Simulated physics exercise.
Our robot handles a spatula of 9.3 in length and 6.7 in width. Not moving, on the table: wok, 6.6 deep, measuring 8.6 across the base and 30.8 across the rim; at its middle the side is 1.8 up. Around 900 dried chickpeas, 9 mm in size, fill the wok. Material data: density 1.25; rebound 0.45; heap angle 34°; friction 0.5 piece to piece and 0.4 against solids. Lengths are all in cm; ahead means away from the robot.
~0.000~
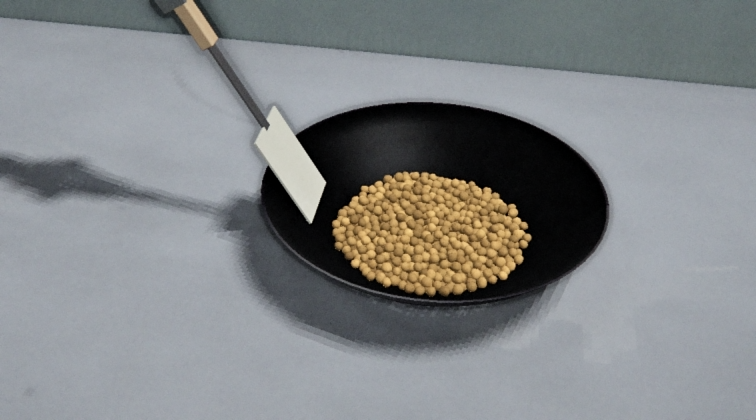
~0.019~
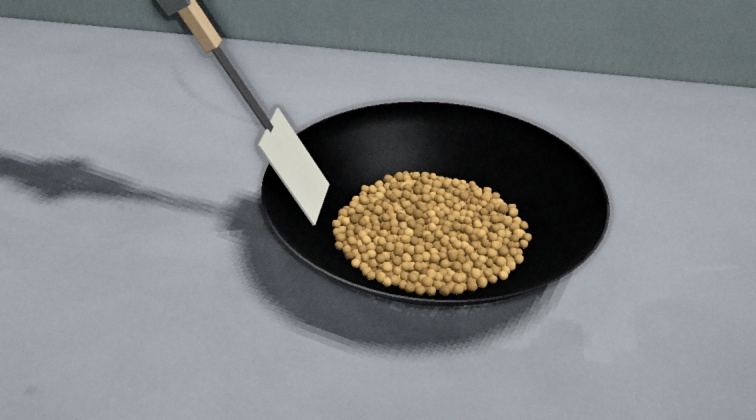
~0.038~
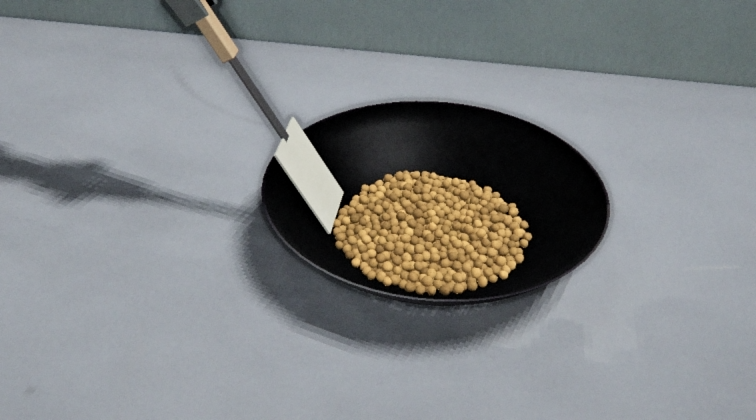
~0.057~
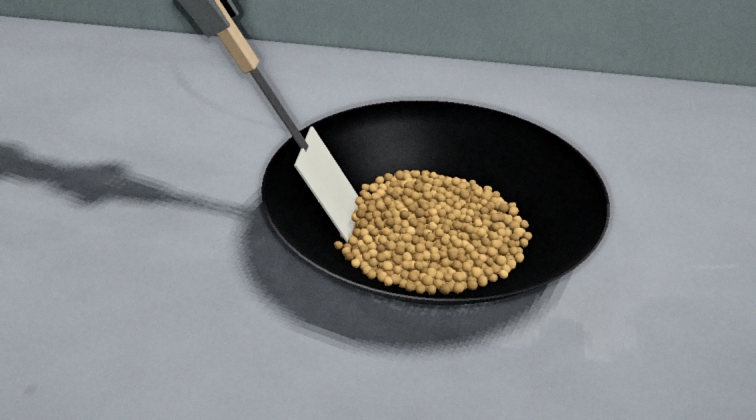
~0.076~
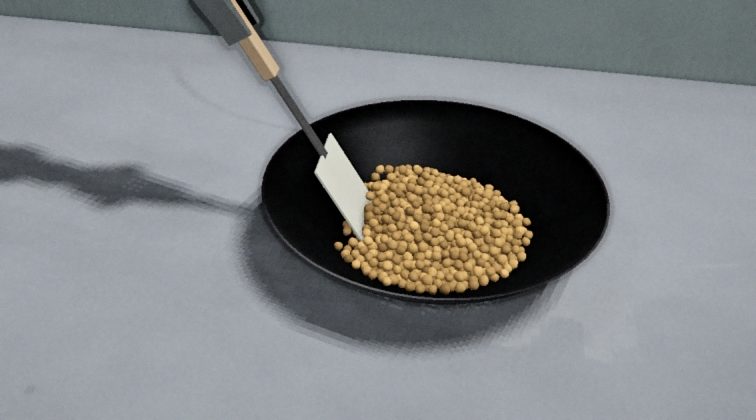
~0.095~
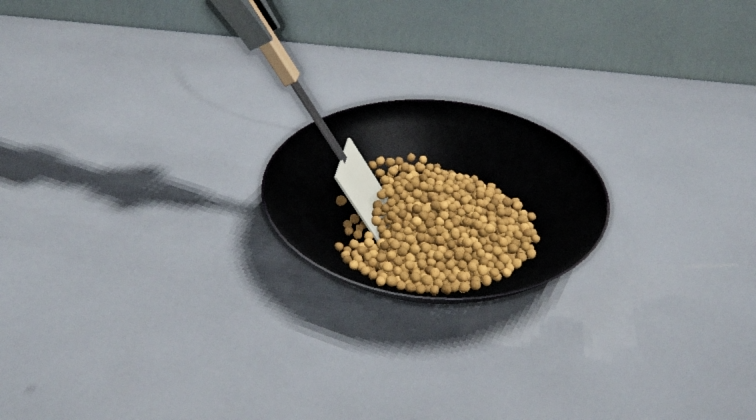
The clip opens on a black wok of dried chickpeas resting on a grey table, a pale spatula with a wooden handle tilted inside its left edge. The spatula slides right and reaches the pile, then pushes into its left side, nudging chickpeas rightward and upward while a few scatter around the blade.
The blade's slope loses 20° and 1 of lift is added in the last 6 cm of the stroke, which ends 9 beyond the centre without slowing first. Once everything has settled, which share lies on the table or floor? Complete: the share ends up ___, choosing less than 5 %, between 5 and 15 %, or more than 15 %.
The share ends up between 5 and 15 %.
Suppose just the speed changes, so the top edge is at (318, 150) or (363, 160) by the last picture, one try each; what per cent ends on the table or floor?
Try one roughly 5 per cent; try two roughly 15 per cent.
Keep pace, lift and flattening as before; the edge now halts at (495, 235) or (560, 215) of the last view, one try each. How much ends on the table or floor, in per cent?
About 0 and 25 per cent.
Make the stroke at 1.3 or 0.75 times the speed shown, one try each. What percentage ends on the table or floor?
20 and 5 %.
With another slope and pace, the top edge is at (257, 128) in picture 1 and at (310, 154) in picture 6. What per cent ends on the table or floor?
0 per cent.
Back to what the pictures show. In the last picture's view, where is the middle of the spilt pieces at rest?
Near pixel (664, 271).
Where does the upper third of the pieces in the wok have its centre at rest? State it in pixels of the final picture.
Roughly (548, 218).
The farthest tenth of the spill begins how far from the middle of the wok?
30 cm.
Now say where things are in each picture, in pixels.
The first picture shows spatula top edge at (265, 124), sloping 59°; upper third of the load around (432, 221), from x 335 to 525, top at y 175; 900 in the wok.
The second picture shows spatula top edge at (268, 126), sloping 59°; upper third of the load around (432, 220), from x 335 to 525, top at y 175.
The third picture shows spatula top edge at (284, 135), sloping 59°; upper third of the load around (433, 220), from x 335 to 525, top at y 175.
The fourth picture shows spatula top edge at (304, 145), sloping 59°; upper third of the load around (429, 219), from x 340 to 525, top at y 175.
The fifth picture shows spatula top edge at (323, 152), sloping 59°; upper third of the load around (428, 215), from x 340 to 530, top at y 170.
The sixth picture shows spatula top edge at (342, 157), sloping 59°; upper third of the load around (434, 215), from x 340 to 535, top at y 160; 900 in the wok.
By 0.14 s, sloping 59°, highest piece 6 above the table; 900 in the wok.
By 0.19 s, sloping 52°, highest piece 6 above the table; 900 in the wok.
By 0.41 s, sloping 39°, highest piece 8 above the table; 819 in the wok, 59 on the table or floor, 22 on the blade or in flight.
By 1.46 s, sloping 39°, highest piece 7 above the table; 817 in the wok, 83 on the table or floor.
Final count, 817 in the wok, 83 on the table or floor. That is 9 % on the table or floor.
